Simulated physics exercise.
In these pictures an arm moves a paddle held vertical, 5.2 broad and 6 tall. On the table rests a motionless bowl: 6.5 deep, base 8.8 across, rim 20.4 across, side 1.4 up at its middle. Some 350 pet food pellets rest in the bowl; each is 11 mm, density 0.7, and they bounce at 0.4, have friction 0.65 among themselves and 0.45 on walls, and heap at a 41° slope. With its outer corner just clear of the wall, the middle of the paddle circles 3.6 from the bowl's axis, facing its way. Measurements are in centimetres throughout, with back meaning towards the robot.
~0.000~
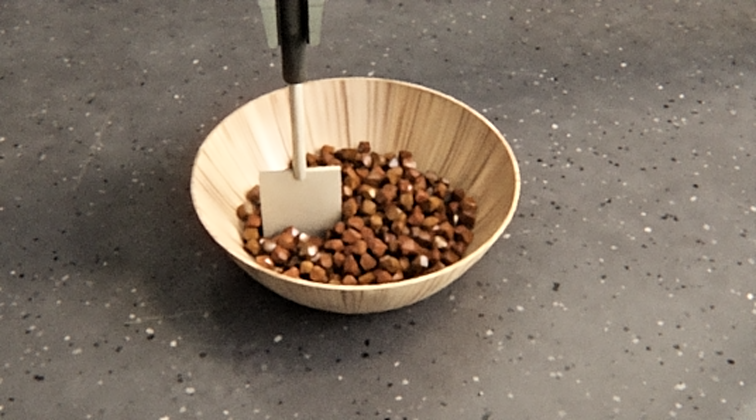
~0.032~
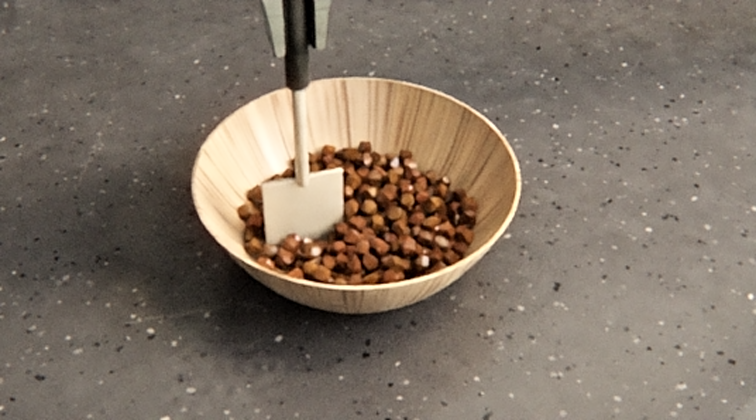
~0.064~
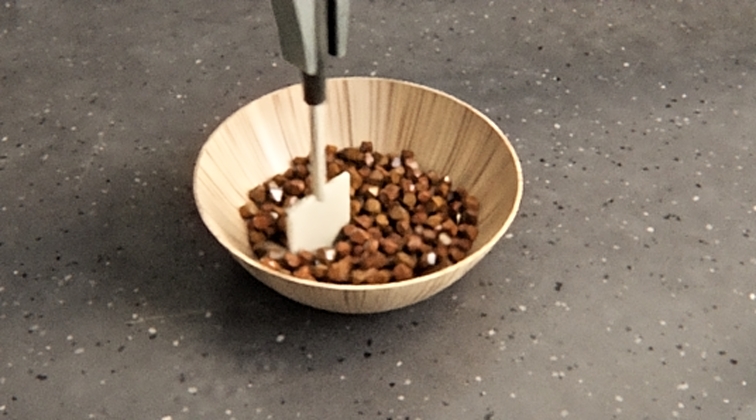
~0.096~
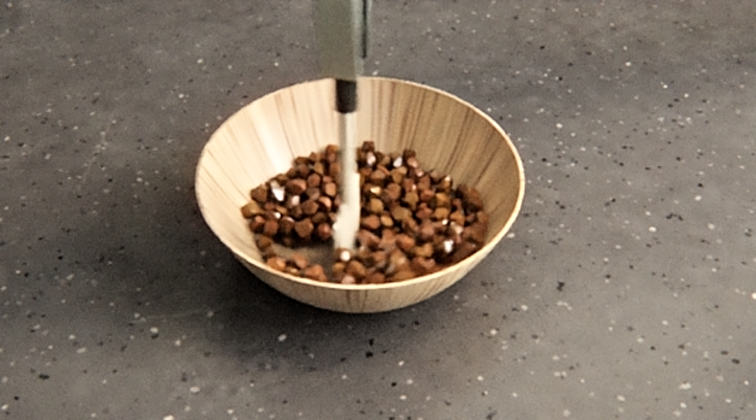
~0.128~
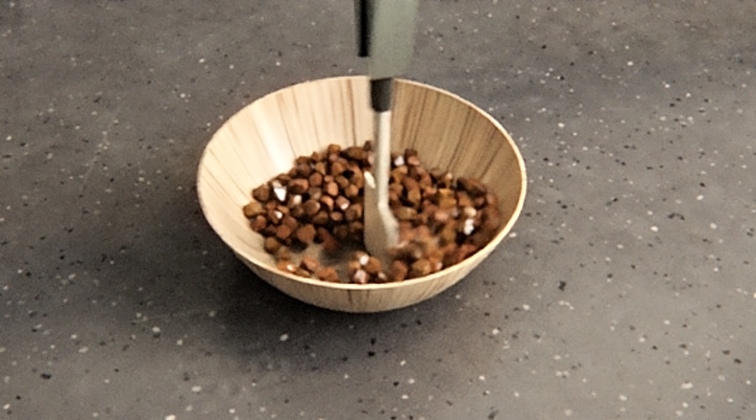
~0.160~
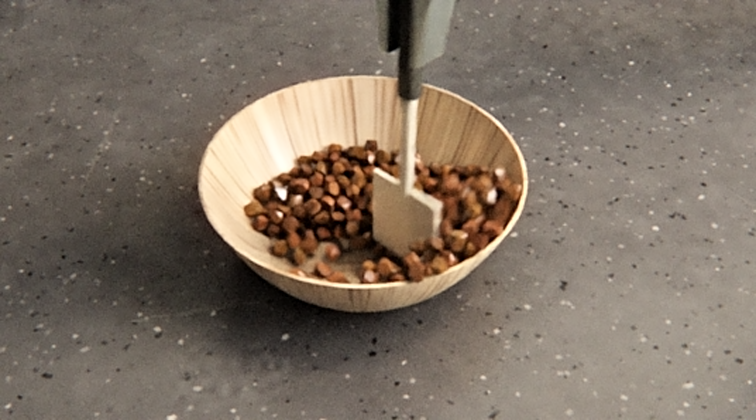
On a speckled grey surface, a robot arm swept an upright, pale paddle from left to right through brown pellets in a wooden bowl, turning it as it went and pushing some toward the right side.
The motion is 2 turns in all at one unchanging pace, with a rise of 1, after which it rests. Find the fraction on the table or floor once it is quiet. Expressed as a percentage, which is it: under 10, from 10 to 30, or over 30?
The percentage is from 10 to 30.
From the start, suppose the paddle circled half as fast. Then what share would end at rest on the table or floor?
It would come to around 0 percent.
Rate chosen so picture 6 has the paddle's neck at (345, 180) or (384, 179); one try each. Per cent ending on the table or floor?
Roughly 0 per cent on the first try and 5 per cent on the second.
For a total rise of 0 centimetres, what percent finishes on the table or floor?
Around 25 percent of it.
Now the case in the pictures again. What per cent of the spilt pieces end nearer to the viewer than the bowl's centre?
40 per cent, roughly.
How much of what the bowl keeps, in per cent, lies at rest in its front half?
Estimate: Some 55 %.
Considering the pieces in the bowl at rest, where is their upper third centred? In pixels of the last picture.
Near (295, 239).
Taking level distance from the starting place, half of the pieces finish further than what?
Somewhere around 9 centimetres.
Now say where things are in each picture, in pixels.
The first picture shows paddle neck at (299, 152), 0° round; upper third of the load around (365, 218), from x 245 to 470, top at y 145; 354 in the bowl.
The second picture shows paddle neck at (301, 159), 12° round; upper third of the load around (366, 220), from x 250 to 470, top at y 145.
The third picture shows paddle neck at (318, 174), 41° round; upper third of the load around (368, 239), from x 250 to 470, top at y 145.
The fourth picture shows paddle neck at (347, 182), 71° round; upper third of the load around (389, 255), from x 250 to 480, top at y 145.
The fifth picture shows paddle neck at (380, 180), 101° round; upper third of the load around (419, 249), from x 255 to 495, top at y 145.
The sixth picture shows paddle neck at (407, 169), 131° round; upper third of the load around (452, 225), from x 255 to 515, top at y 145; 354 in the bowl.
By 0.40 s, 359° round, highest piece 9 above the table; 322 in the bowl, 15 on the table or floor, 17 in flight or on the tool.
By 0.65 s, 227° round, highest piece 8 above the table; 311 in the bowl, 42 on the table or floor, 1 in flight or on the tool.
By 0.97 s, 0° round, highest piece 5 above the table; 304 in the bowl, 50 on the table or floor.
By 1.67 s, 0° round, highest piece 5 above the table; 304 in the bowl, 50 on the table or floor.
Final count, 304 in the bowl, 50 on the table or floor. That is 14 % on the table or floor.
